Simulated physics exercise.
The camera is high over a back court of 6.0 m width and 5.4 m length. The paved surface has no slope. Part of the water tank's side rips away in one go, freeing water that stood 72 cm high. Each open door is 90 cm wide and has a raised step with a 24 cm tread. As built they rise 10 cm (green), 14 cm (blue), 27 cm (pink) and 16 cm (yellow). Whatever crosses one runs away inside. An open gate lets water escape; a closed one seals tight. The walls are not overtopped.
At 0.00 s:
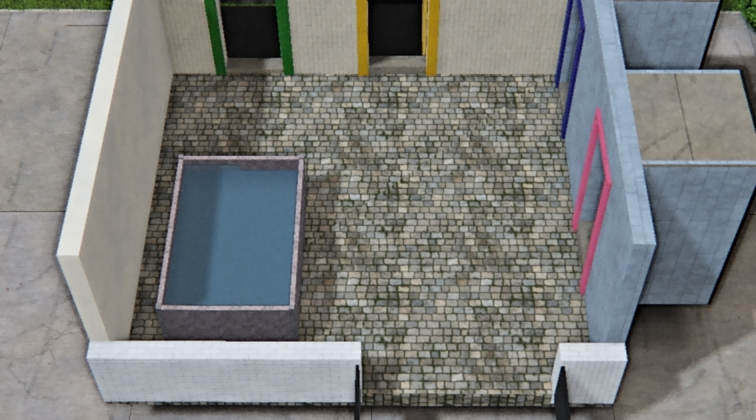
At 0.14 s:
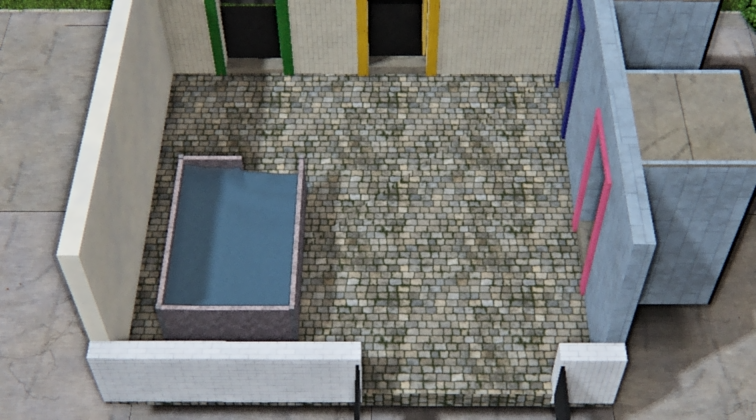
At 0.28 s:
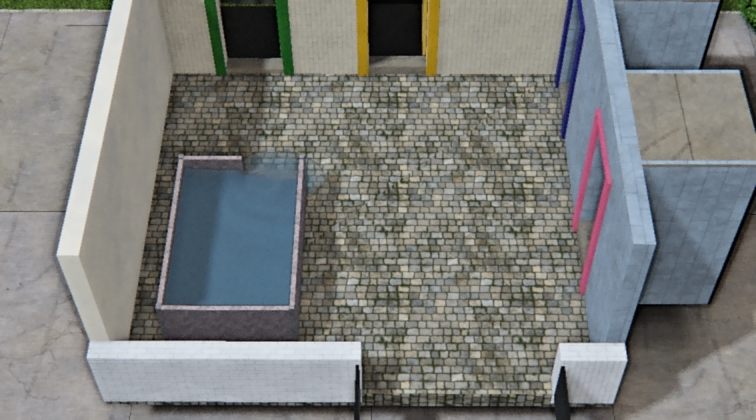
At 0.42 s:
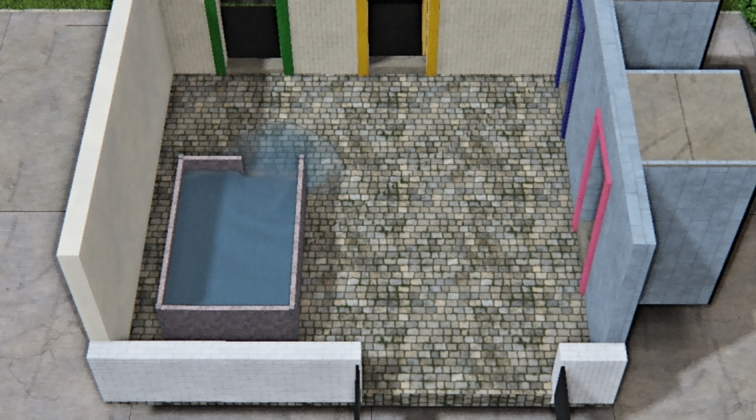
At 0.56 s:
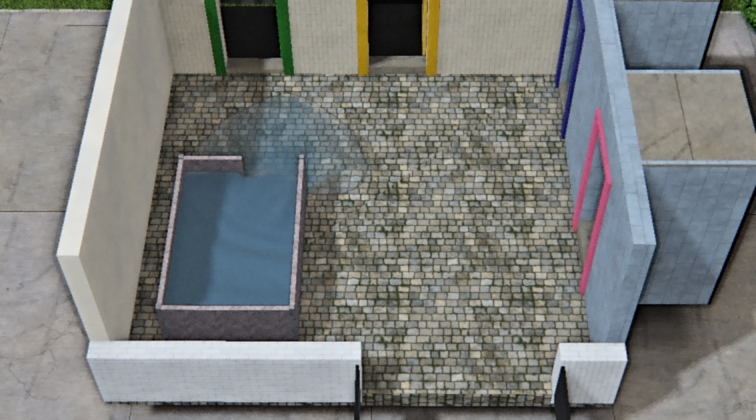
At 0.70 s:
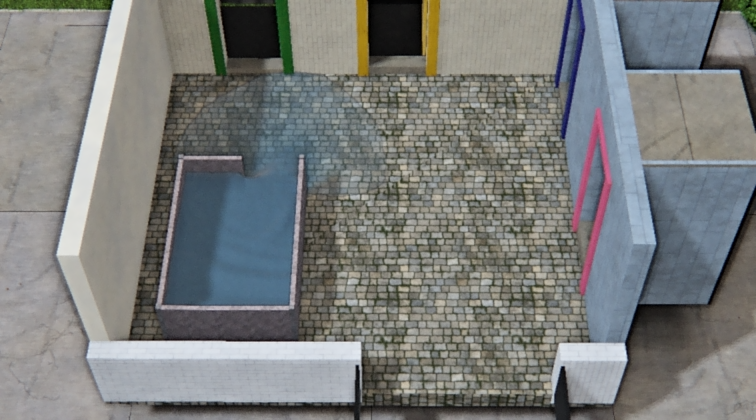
In a walled, stone-paved court with coloured door surrounds, part of the far side of a rectangular water tank breaks away, and water pours through the gap, spreading in a widening fan across the paving behind it.
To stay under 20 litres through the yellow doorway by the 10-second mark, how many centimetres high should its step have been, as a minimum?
It would have to be roughly 15 cm high.
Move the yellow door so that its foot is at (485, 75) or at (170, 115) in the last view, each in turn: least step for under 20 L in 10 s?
Roughly 9.0 and 11.5 cm.
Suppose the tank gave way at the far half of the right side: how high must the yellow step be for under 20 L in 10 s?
Then roughly 7.5 cm.
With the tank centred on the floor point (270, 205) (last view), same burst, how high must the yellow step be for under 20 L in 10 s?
Then roughly 18 cm.
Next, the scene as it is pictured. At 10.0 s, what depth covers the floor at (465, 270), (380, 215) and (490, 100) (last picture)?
About 3, 2 and 9 cm.
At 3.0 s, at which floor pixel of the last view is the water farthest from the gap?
Around (555, 82).
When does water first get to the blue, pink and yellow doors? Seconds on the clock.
Arrival: Blue 2.2 s, pink 3.6 s, yellow 1.1 s.
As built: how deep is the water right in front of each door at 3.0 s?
Depths in cm: Green 24, blue 24, pink 0, yellow 18.
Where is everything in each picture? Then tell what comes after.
In the first frame, the water tank at (234, 233) is whole and still, 72 cm deep; the yellow door at (398, 26) is dry.
In the second frame, the front is at a hidden place, 0.3 m from the gap on the far side; 0.2 m2 of floor is wet, 72 cm left at the back.
In the third frame, the front is at (266, 154), 0.8 m from the gap on the far side; 0.7 m2 of floor is wet, 72 cm left at the back.
In the fourth frame, the gap is on the far side, the front 1.3 m out at (269, 127); the back of the water tank holds 72 cm.
In the fifth frame, the front is at (283, 98), 1.9 m from the gap on the far side; 3.2 m2 of floor is wet, 72 cm left at the back.
In the sixth frame, the gap is on the far side, the front 2.4 m out at (316, 76); the back of the water tank holds 69 cm; the yellow door at (398, 26), 3.0 m from the gap, is still 1.0 m from the nearest water.
After 1.4 s water covers 30 % of the floor, deepest (38 cm) near (280, 189); 19 cm at the yellow door, 0 litres in over its 16 cm step.
After 3.0 s water covers 40 % of the floor, deepest (26 cm) near (557, 99); 18 cm at the yellow door, 14 litres in over its 16 cm step.
After 10.0 s water covers 95 % of the floor, deepest (12 cm) near (558, 107); 7 cm at the yellow door, 16 litres in over its 16 cm step.
At the yellow door as built, the water arrived by 1.1 s and peaked near 22 cm at 1.8 s.
With a step of 12.5 cm, 40 litres would have come in within the 10 s; with 17 cm, 11 litres. So under 20 litres takes about 15 cm.
